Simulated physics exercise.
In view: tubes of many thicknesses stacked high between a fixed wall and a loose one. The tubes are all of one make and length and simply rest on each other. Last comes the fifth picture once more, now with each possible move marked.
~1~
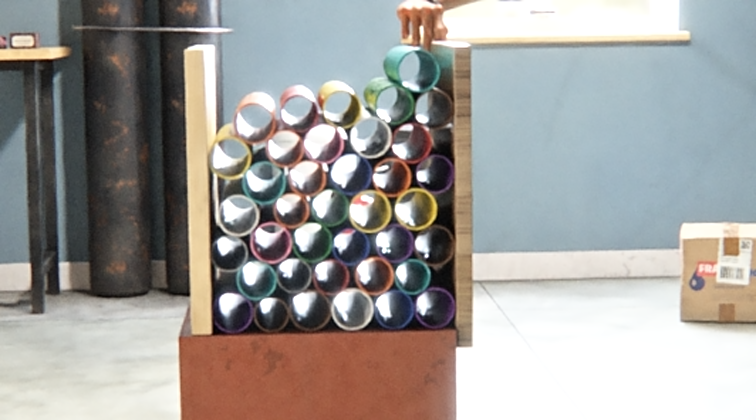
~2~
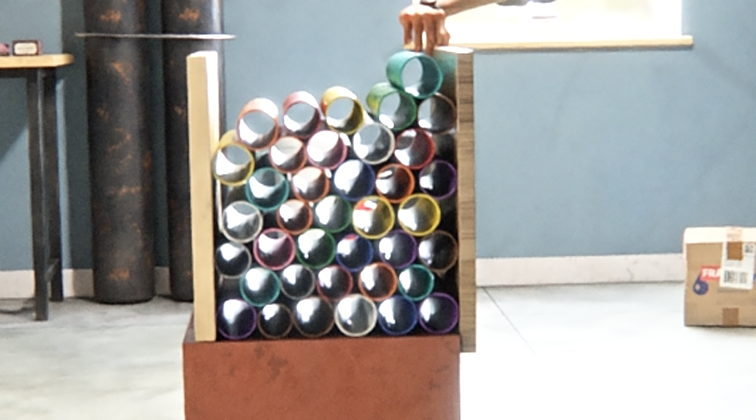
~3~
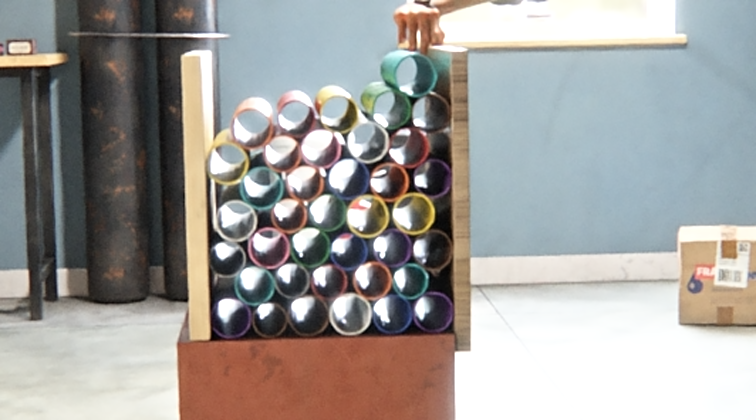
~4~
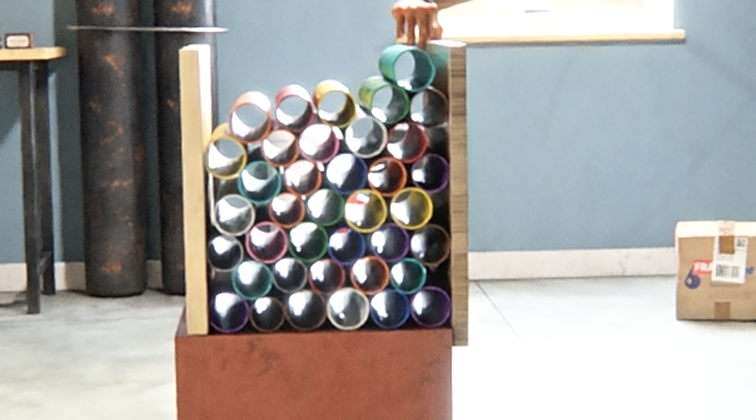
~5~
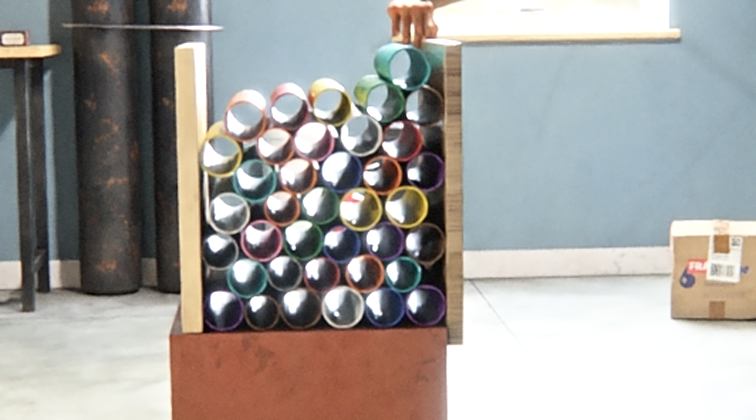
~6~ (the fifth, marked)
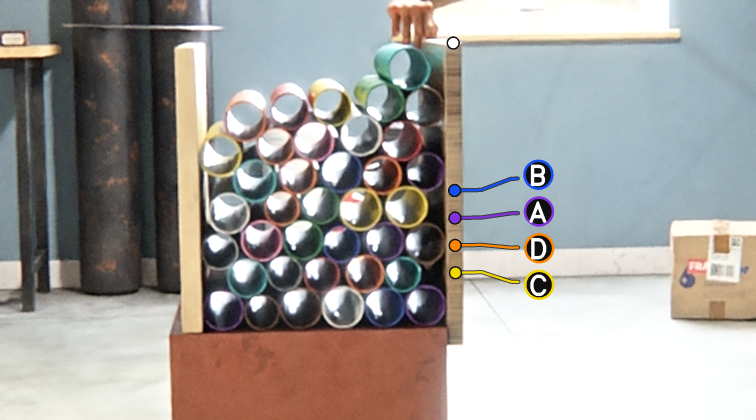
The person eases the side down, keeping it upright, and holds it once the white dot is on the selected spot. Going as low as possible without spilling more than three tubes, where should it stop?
Lower it to B and no more.
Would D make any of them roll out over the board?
At D: Yes.
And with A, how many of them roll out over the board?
It comes to five.
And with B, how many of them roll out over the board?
The count is two.
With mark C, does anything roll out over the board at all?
Yes.
On the marked copy, A at (455, 218); B at (454, 190); C at (455, 273); D at (455, 245); the white dot at (453, 43).
Following B. Soon after the start, top of the board (445, 107).
Later, top of the board (446, 181).
In the end, top of the board (446, 190), two out over the board.
As for the rest, A more than three out over the board; C more than three out over the board; D more than three out over the board.
